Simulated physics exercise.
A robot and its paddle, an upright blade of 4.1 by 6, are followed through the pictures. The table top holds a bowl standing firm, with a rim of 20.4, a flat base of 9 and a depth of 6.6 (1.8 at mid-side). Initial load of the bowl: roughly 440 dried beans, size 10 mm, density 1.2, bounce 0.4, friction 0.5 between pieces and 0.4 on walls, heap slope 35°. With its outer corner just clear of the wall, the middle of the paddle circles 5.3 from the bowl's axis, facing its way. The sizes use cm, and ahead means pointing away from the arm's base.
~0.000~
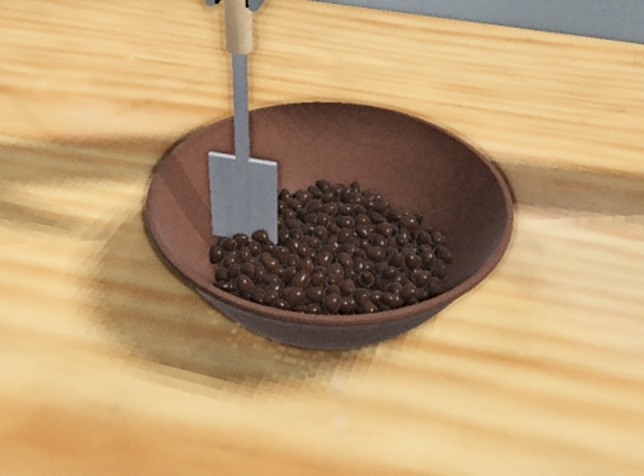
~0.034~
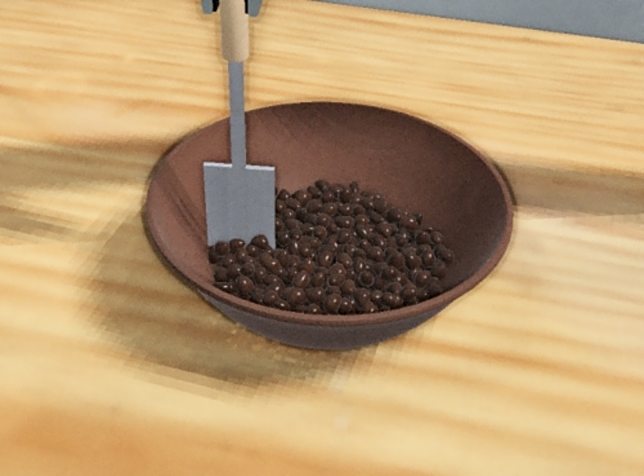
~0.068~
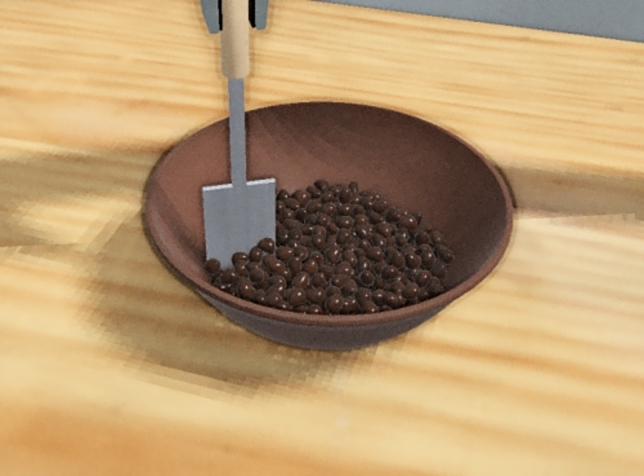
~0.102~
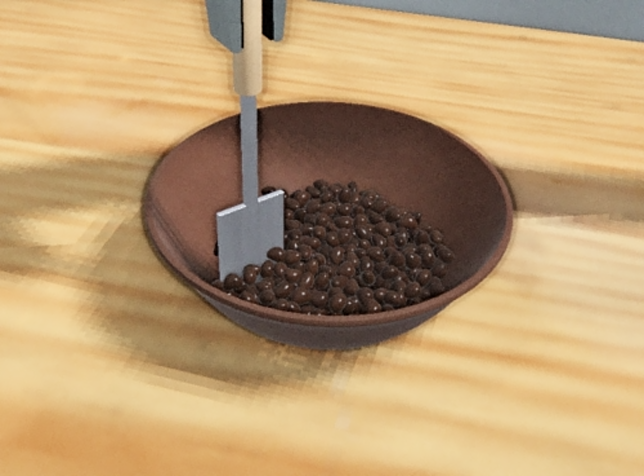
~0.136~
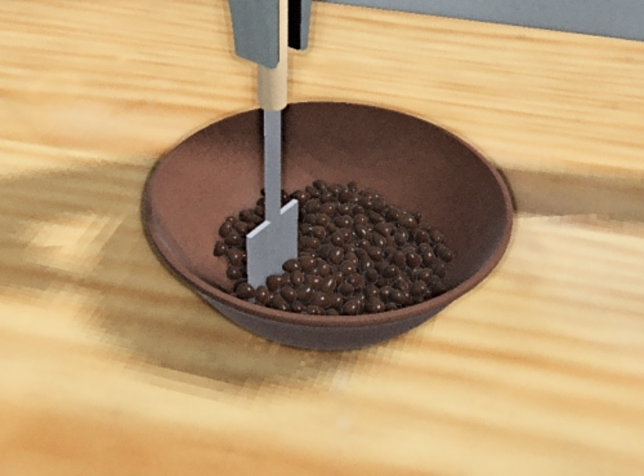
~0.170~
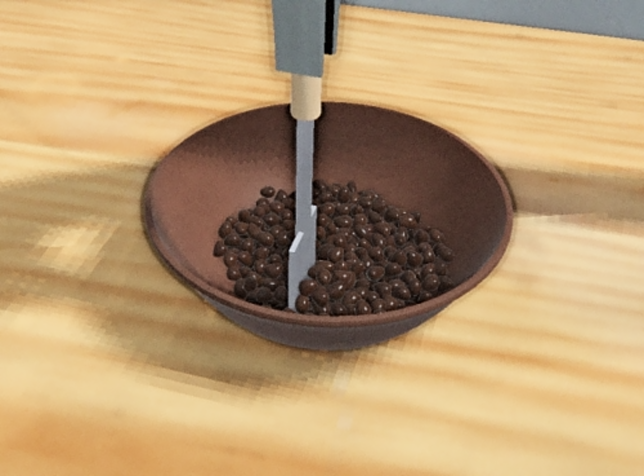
A flat metal paddle, held upright by a robot gripper, sank among dark beans in a brown bowl, then swept from the left side toward the front, turning edge-on as it pushed through them.
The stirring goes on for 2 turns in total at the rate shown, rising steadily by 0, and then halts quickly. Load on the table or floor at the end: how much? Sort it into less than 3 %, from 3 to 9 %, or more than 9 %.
It goes in from 3 to 9 %.
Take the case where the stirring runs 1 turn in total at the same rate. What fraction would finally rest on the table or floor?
Then some 0 per cent.
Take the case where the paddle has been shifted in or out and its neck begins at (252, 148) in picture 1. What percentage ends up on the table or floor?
5 %.
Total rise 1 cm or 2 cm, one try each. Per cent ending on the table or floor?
First try about 5 per cent, second about 0 per cent.
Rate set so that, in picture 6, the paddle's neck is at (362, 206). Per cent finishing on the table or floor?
I'd put it close to 20 per cent.
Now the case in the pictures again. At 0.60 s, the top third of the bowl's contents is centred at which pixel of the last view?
(230, 202), roughly.
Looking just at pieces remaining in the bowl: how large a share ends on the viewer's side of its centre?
Around 60 per cent of what the bowl keeps.
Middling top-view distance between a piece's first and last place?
7 cm.
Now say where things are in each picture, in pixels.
In the first picture, paddle neck at (242, 136), 0° round; upper third of the load around (331, 254), from x 215 to 445, top at y 185; 443 in the bowl.
In the second picture, paddle neck at (238, 144), 8° round; upper third of the load around (331, 254), from x 215 to 445, top at y 185.
In the third picture, paddle neck at (238, 162), 28° round; upper third of the load around (330, 258), from x 215 to 445, top at y 185.
In the fourth picture, paddle neck at (250, 180), 47° round; upper third of the load around (331, 262), from x 220 to 445, top at y 185.
In the fifth picture, paddle neck at (273, 195), 67° round; upper third of the load around (335, 272), from x 220 to 445, top at y 185.
In the sixth picture, paddle neck at (304, 205), 86° round; upper third of the load around (347, 274), from x 220 to 445, top at y 185; 443 in the bowl.
After 0.60 s, 335° round, highest piece 8 above the table; 437 in the bowl, 6 on the table or floor.
After 1.03 s, 224° round, highest piece 8 above the table; 423 in the bowl, 18 on the table or floor, 2 in flight or on the tool.
After 1.45 s, 0° round, highest piece 6 above the table; 418 in the bowl, 25 on the table or floor.
After 2.15 s, 0° round, highest piece 6 above the table; 418 in the bowl, 25 on the table or floor.
At rest, 418 in the bowl, 25 on the table or floor. That is 6 % on the table or floor.
